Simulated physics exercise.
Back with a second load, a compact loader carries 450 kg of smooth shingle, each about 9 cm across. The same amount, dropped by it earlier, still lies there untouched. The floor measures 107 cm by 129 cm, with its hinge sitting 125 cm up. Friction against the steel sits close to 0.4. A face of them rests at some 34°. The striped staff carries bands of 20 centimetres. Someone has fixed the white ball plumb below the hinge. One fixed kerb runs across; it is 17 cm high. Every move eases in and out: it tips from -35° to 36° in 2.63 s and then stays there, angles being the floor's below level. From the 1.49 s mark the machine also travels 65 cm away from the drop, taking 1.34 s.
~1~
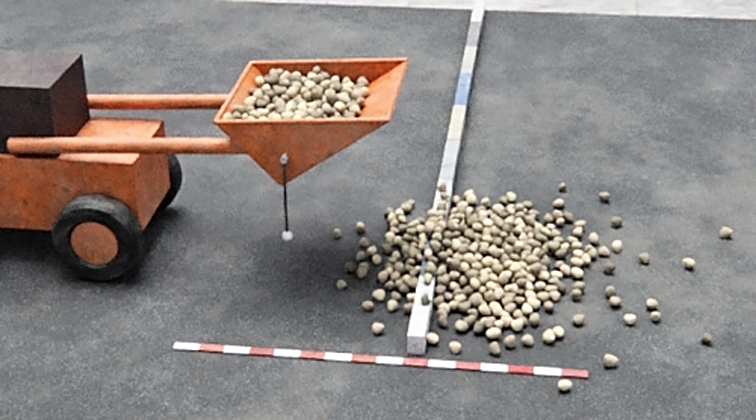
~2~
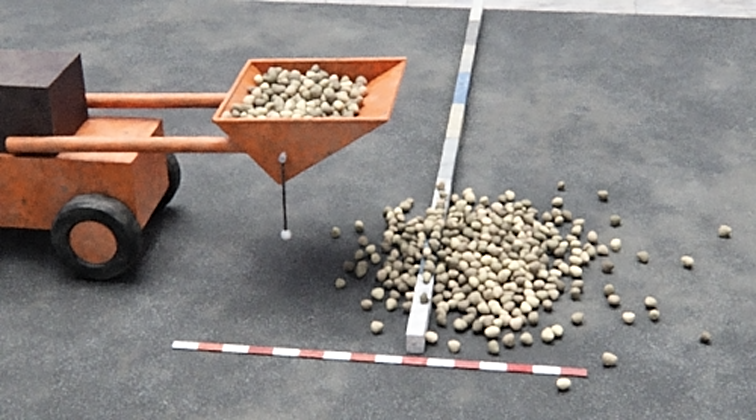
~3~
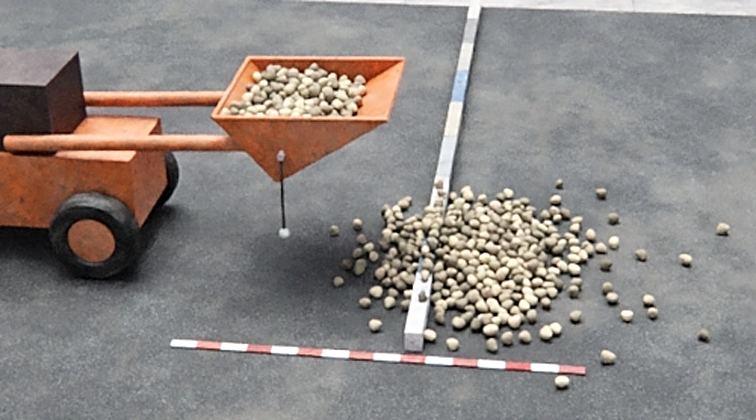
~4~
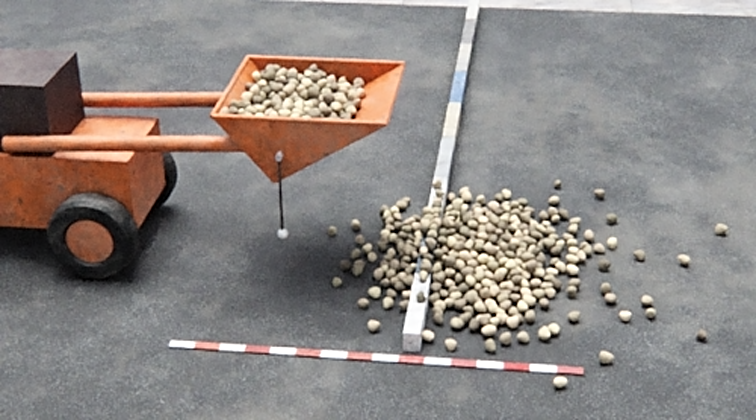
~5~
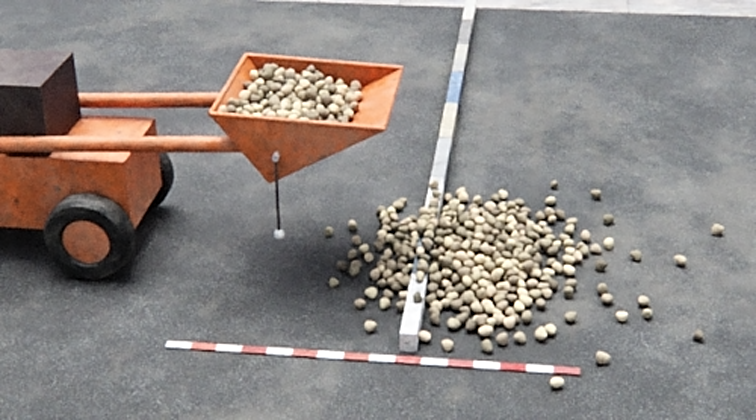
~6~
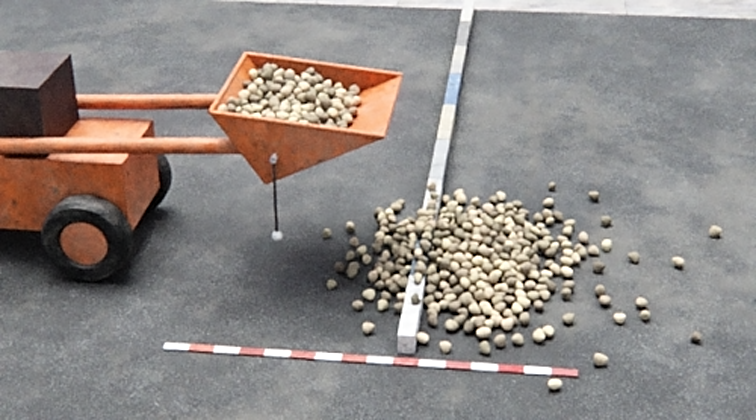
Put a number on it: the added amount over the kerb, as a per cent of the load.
0 percent, roughly.
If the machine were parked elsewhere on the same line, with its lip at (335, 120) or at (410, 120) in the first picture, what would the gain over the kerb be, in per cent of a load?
Roughly 0 and 0 per cent, in that order.
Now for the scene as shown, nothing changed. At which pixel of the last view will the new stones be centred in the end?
Roughly at (354, 246) in the last picture.
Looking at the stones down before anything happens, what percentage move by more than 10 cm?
Close to 0 in a hundred of them.
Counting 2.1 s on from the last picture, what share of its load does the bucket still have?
Estimate: 5 % remaining inside, roughly.
Then, 1.4 s after the last picture the floor is at 25°; in per cent of one load, 87 in the bucket, 33 on this side of the kerb, 80 over the kerb; the foremost stones are at (655, 278).
Then, 2.1 s after the last picture the floor is at 36°; in per cent of one load, 5 in the bucket, 115 on this side of the kerb, 80 over the kerb; the foremost stones are at (655, 278).
Then, 2.7 s after the last picture the floor is at 36°; in per cent of one load, 0 in the bucket, 120 on this side of the kerb, 80 over the kerb; the foremost stones are at (655, 278).
Then, 5.5 s after the last picture the floor is at 36°; in per cent of one load, 0 in the bucket, 120 on this side of the kerb, 80 over the kerb; the foremost stones are at (655, 278). Net gain over the kerb, 0.
